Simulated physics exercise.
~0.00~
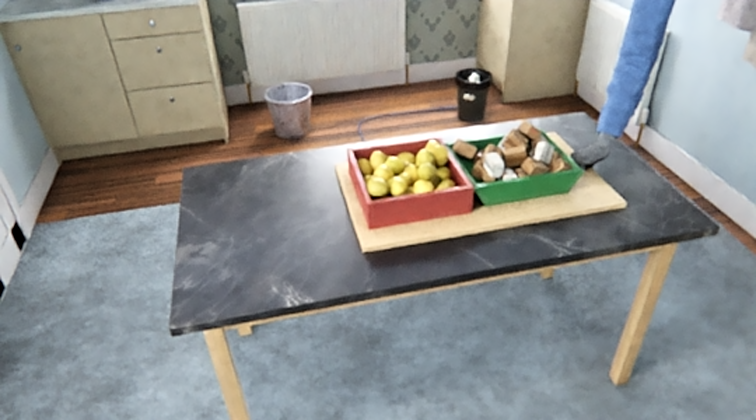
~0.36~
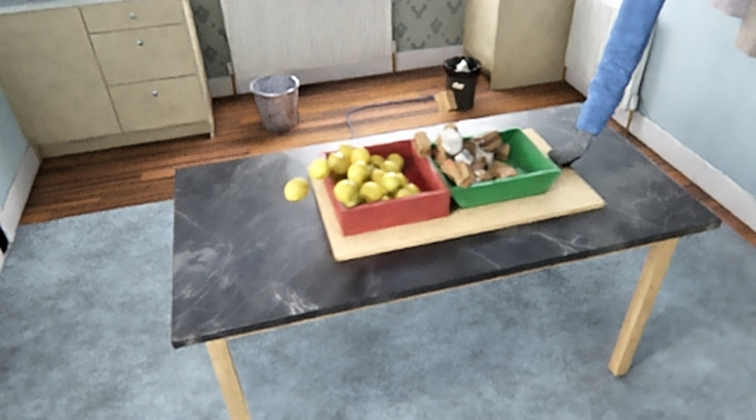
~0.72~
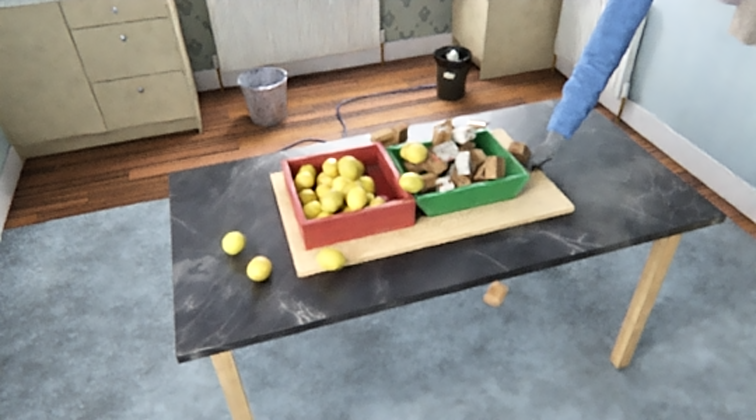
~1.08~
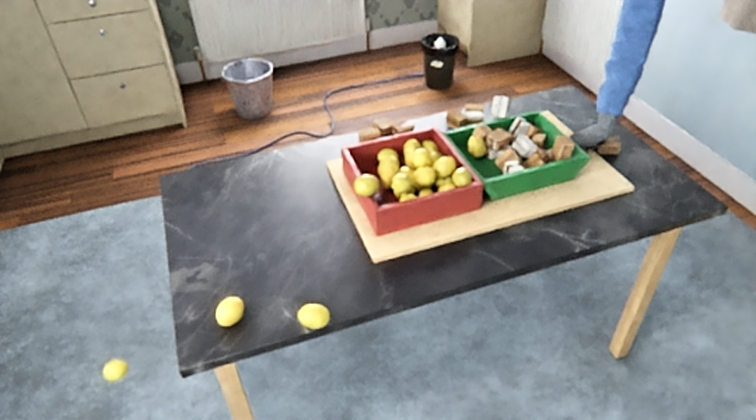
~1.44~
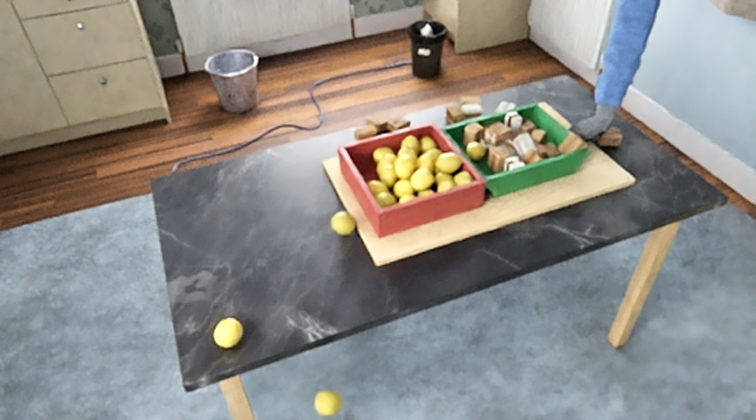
At the start, a wooden board holding a red tray of lemons and a green tray of small brown and white parcels rests on a dark marbled table, with a blue-sleeved arm reaching in at the right. The board slides left, and lemons and parcels begin to spill over the tray edges. Farther left, two lemons land in the green tray, others lie on the table, and a parcel drops past the front edge. The board then shifts back right as stray lemons fall toward the carpet. Finally, both trays remain mostly full, with several parcels scattered behind them and lemons still loose.
